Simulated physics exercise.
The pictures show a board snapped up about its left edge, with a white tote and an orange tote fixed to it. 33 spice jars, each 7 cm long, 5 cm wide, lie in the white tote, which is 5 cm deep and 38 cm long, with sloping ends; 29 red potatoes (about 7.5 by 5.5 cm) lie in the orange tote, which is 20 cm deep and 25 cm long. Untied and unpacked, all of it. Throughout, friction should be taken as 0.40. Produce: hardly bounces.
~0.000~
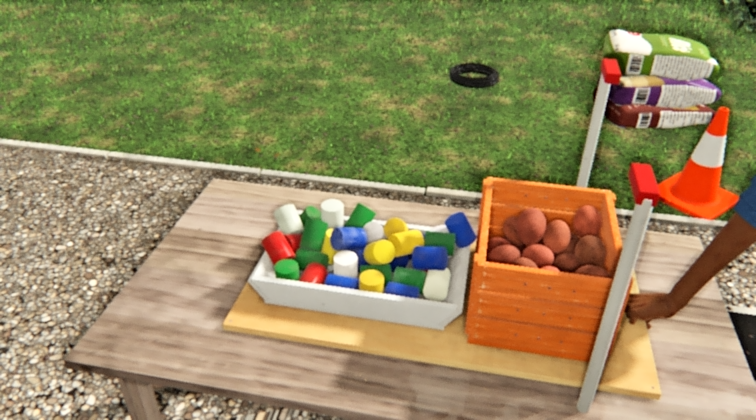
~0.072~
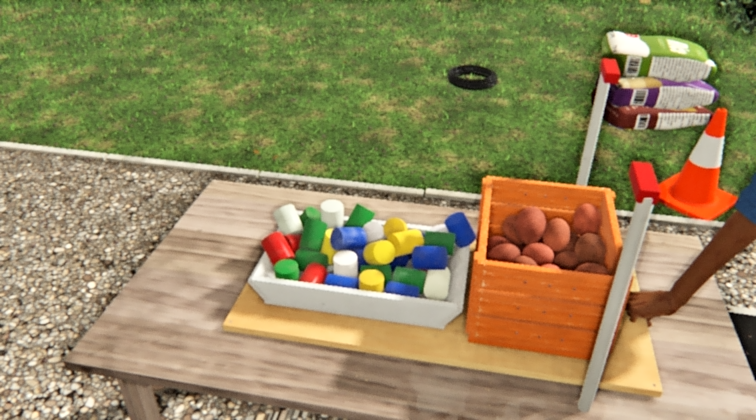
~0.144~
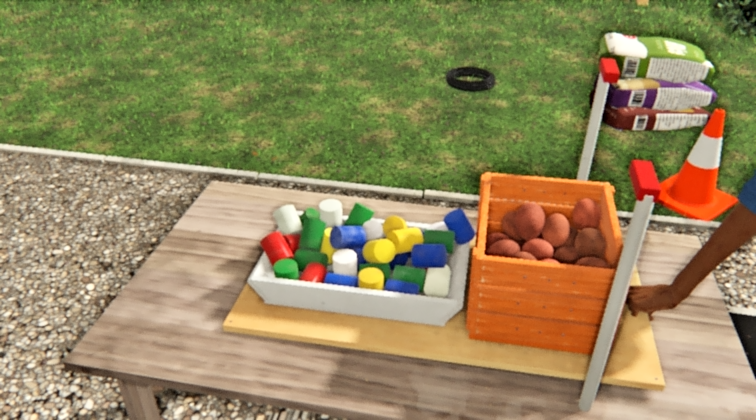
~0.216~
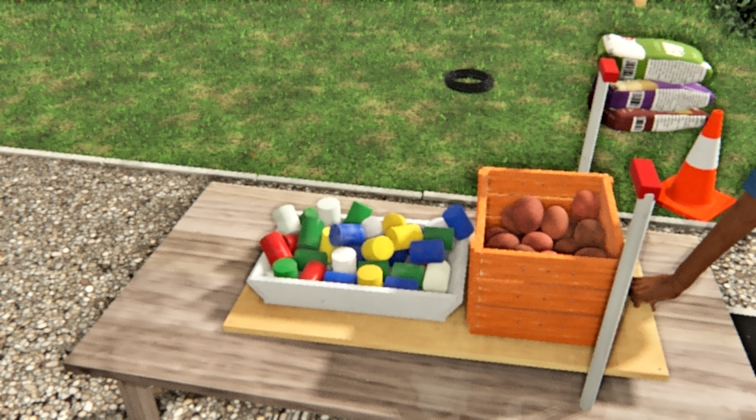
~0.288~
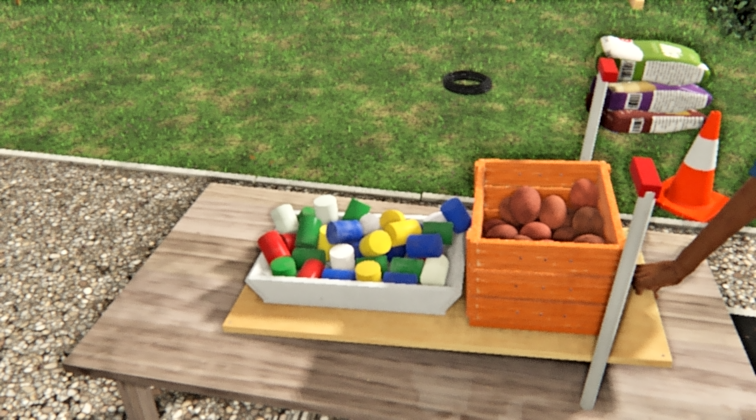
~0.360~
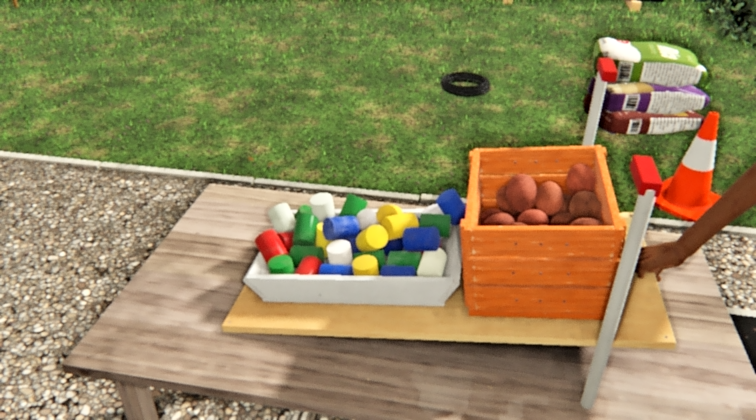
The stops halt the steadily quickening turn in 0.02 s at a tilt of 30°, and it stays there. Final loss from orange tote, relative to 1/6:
Outcome: Low, under one sixth.
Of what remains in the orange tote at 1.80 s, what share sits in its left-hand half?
That comes to roughly 70 in a hundred.
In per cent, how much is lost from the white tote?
White tote, 30 in a hundred gone.
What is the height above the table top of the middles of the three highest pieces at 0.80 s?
Height, averaged: Around 56 cm.
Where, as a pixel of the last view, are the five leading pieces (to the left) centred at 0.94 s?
Their mean place is near (258, 227).
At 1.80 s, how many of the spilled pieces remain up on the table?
Some 12 in number.
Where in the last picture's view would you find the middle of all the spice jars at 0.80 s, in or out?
I'd say near (327, 209).
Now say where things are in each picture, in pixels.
In the first picture (we follow the rim corner now nearest the camera), orange tote at (622, 282); white tote at (457, 307); tilt 0°; nothing out yet.
Orange tote at (622, 279); white tote at (458, 306); tilt 0°, in the second picture.
Orange tote at (622, 272); white tote at (458, 302); tilt 1°, in the third picture.
Orange tote at (621, 262); white tote at (457, 297); tilt 3°, in the fourth picture.
Orange tote at (619, 247); white tote at (456, 290); tilt 5°, in the fifth picture.
Orange tote at (615, 228); white tote at (454, 280); tilt 8°; nothing out yet, in the sixth picture.
After 0.70 s, it hits the stops.
After 0.80 s, tilt 30°; 0 of 33 out of the white tote and 0 of 29 out of the orange tote.
After 0.94 s, tilt 30°; 0 of 33 out of the white tote and 0 of 29 out of the orange tote.
After 1.20 s, tilt 30°; 4 of 33 out of the white tote and 0 of 29 out of the orange tote.
Outcome (at 1.80 s), 10 of 33 out of the white tote and 1 of 29 out of the orange tote. Asked share, 1 of 29, 3 per cent.
